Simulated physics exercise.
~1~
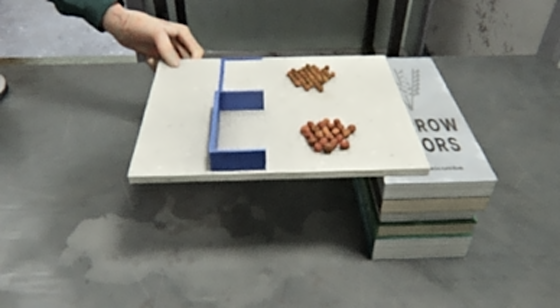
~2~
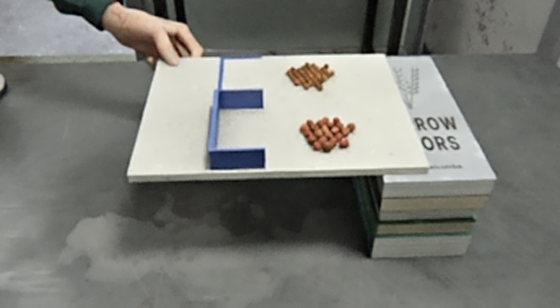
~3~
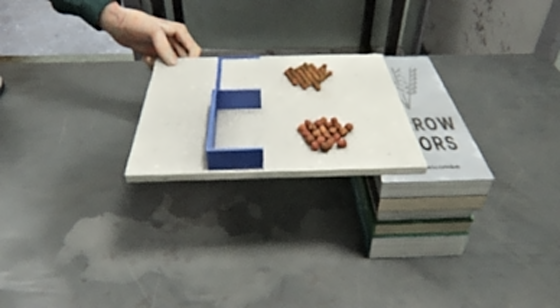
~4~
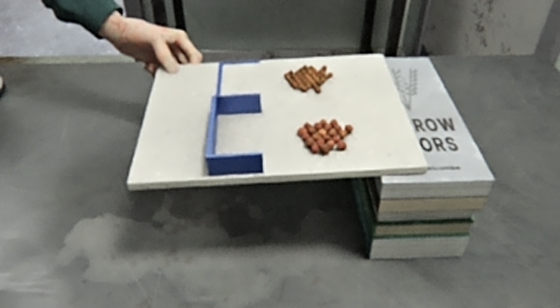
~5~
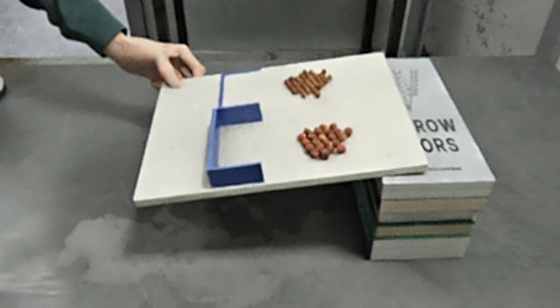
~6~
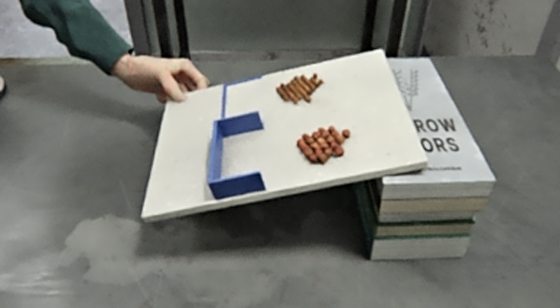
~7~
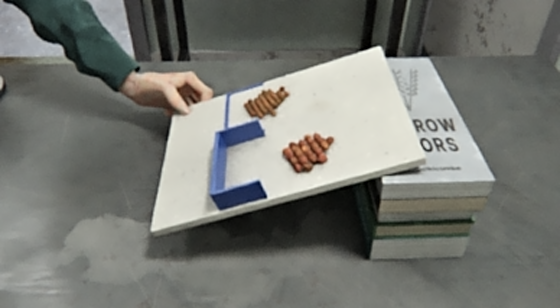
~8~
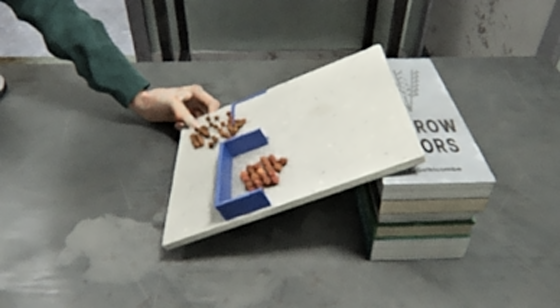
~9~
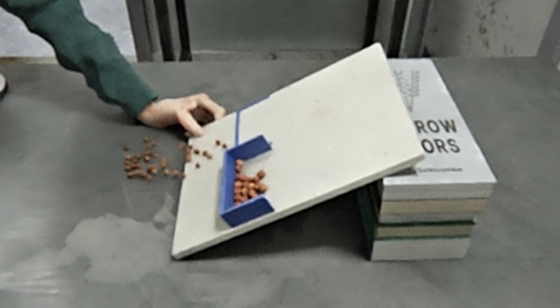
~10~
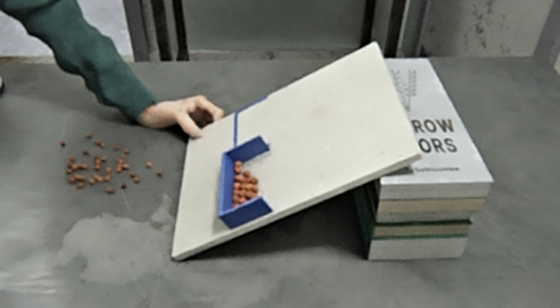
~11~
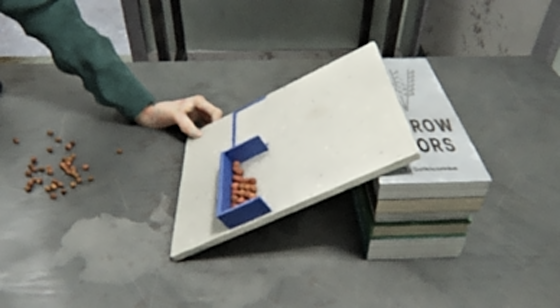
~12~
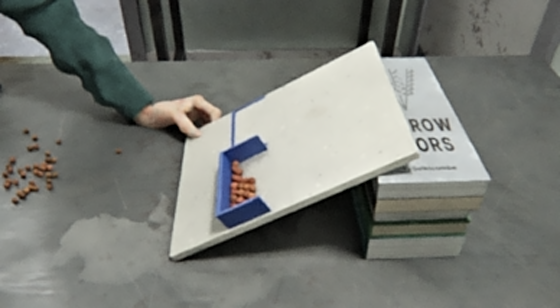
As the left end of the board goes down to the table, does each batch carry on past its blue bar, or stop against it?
The two batches end differently. The front batch stops against its blue bar, while the back batch carries on beyond its bar and scatters over the table.
